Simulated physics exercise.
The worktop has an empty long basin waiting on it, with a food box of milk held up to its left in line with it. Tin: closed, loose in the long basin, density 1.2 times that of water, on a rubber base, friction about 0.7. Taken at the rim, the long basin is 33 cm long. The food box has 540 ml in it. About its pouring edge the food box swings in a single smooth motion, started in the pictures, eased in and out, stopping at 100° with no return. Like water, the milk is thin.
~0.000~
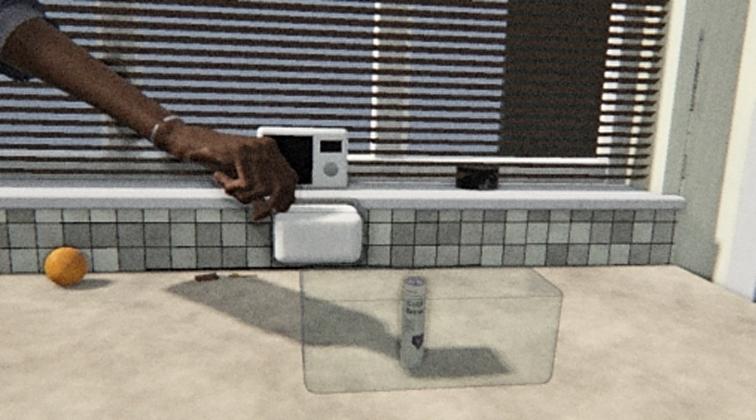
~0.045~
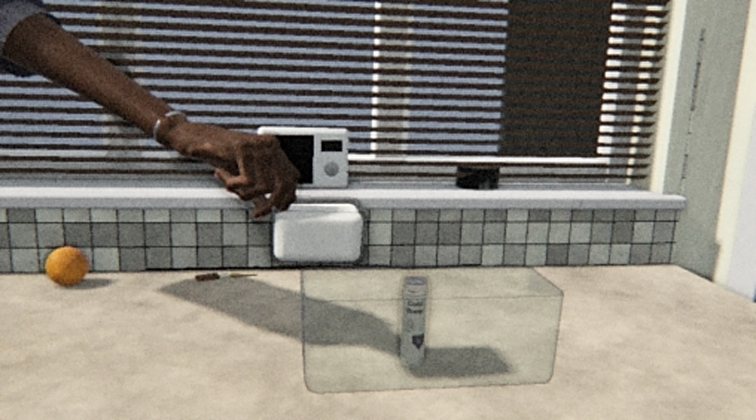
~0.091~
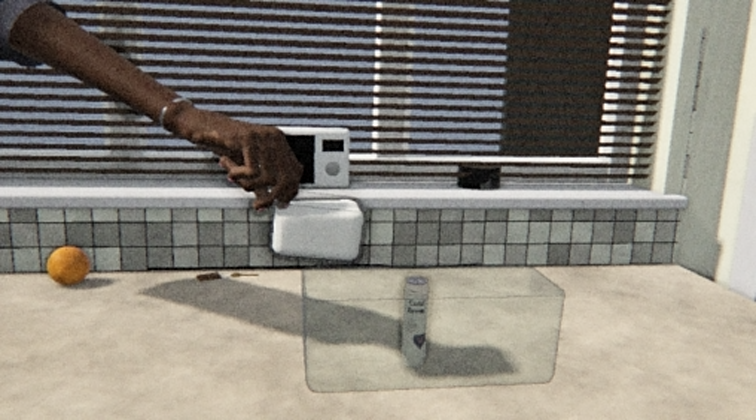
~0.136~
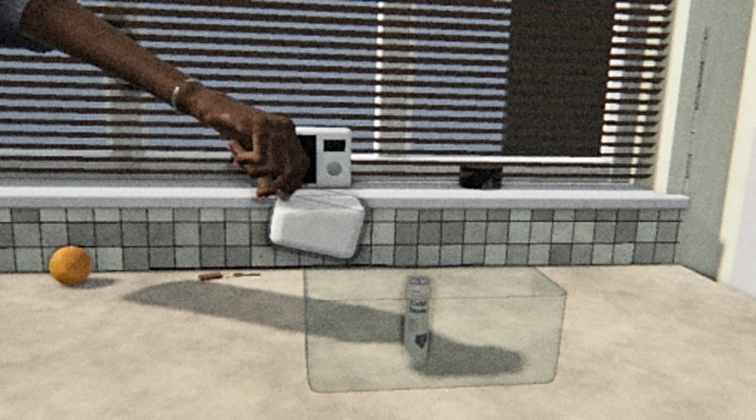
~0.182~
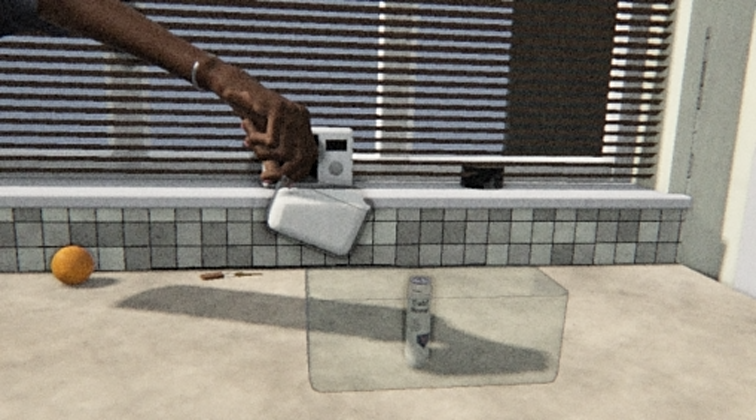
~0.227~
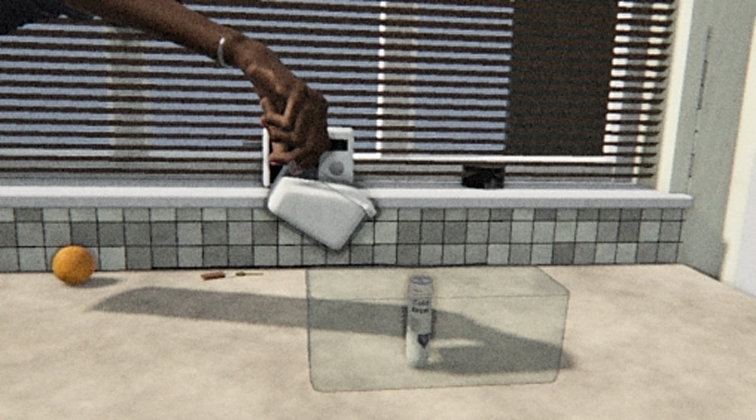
In the video, a hand above a worktop steadily tilts a white container clockwise, its right side dipping toward a clear long basin with a small tin standing inside, while an orange rests at the left.
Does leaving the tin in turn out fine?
Yes.
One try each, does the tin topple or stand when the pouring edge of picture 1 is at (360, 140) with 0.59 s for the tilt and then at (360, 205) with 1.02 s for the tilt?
In the first try it remains standing; in the second it remains standing.
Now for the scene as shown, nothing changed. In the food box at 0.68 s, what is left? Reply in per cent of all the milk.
Share remaining: Approx. 5 %.
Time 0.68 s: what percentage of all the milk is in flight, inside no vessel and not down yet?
Near 12 per cent, I'd say.
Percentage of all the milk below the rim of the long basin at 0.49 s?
Roughly 14 percent.
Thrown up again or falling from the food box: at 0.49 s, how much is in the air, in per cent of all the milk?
Near 50 per cent at that moment.
After 0.49 s the tilt is 93° and 36 per cent is still to pour; the tin stands where it began.
After 0.68 s the tilt is 100° and 5 per cent is still to pour; the tin stands where it began.
After 0.87 s the tilt is 100° and 1 per cent is still to pour; the tin stands where it began.
After 1.09 s the tilt is 100° and 0 per cent is still to pour; the tin stands where it began.
In the end the tin stands where it began.
